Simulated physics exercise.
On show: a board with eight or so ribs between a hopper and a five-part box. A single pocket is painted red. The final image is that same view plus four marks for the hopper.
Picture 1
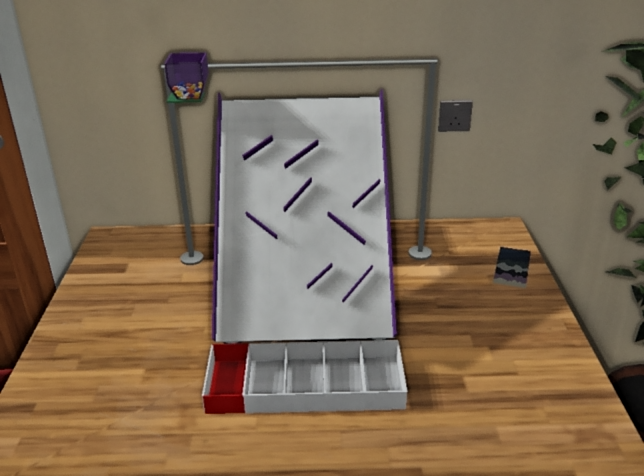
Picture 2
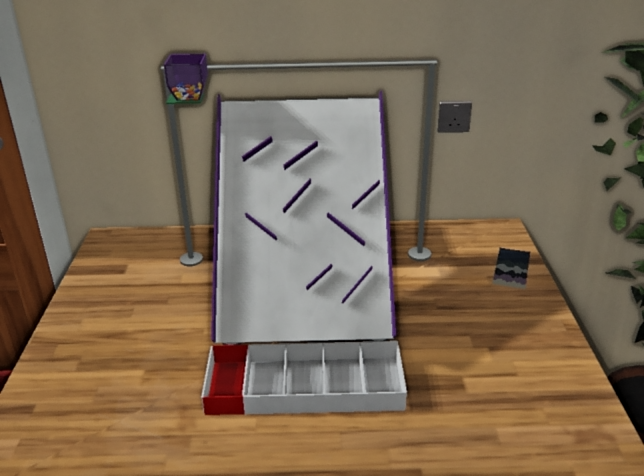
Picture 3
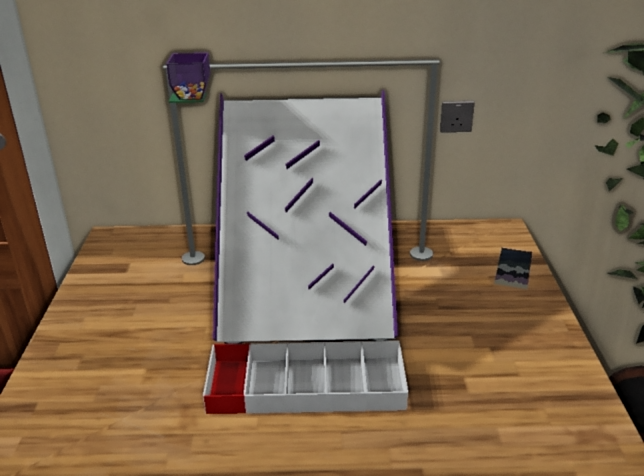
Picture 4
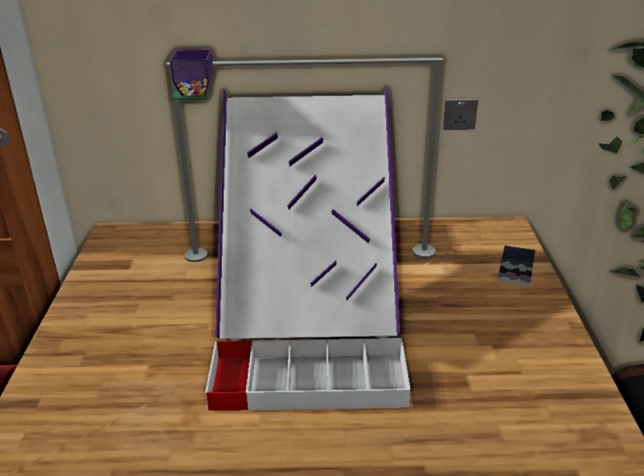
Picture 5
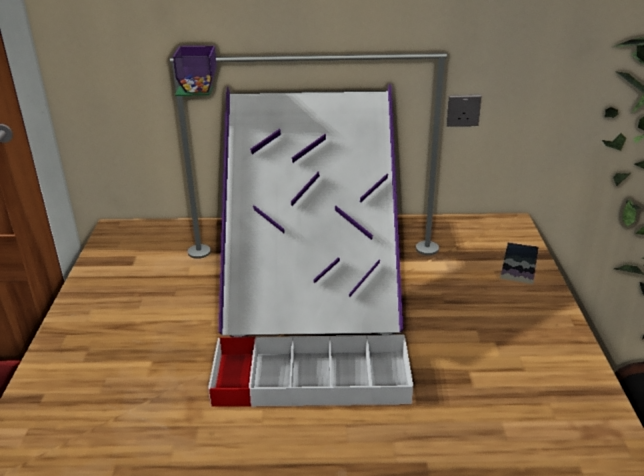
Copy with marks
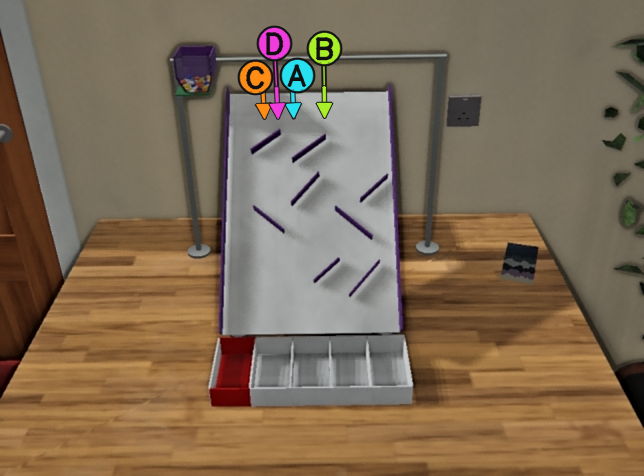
The view barely shifts at first, showing a purple hopper with colourful contents at the upper left of a metal frame, beside a white board with slanted purple ribs. It then drifts slightly, carrying the whole scene a little right and up, while the hopper, board and red-ended box stay still.
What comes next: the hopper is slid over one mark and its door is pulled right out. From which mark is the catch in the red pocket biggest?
C is best.
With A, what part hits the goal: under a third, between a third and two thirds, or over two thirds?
It is under a third.
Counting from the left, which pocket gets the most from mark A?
It is the third one.
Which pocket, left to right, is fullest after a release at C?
It is the first one.
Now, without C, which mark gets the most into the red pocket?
D it is.
On the marked copy, mark A meets the board at (293, 112); mark B meets the board at (324, 112); mark C meets the board at (264, 113); mark D meets the board at (277, 113).
With A, just a few in the red pocket, roughly half in other pockets, roughly half held on the board.
With B, just a few in the red pocket, roughly half in other pockets, roughly half held on the board.
With C, roughly half in the red pocket, about a tenth in other pockets, roughly a third held on the board.
With D, roughly a third in the red pocket, roughly a third in other pockets, roughly a third held on the board.
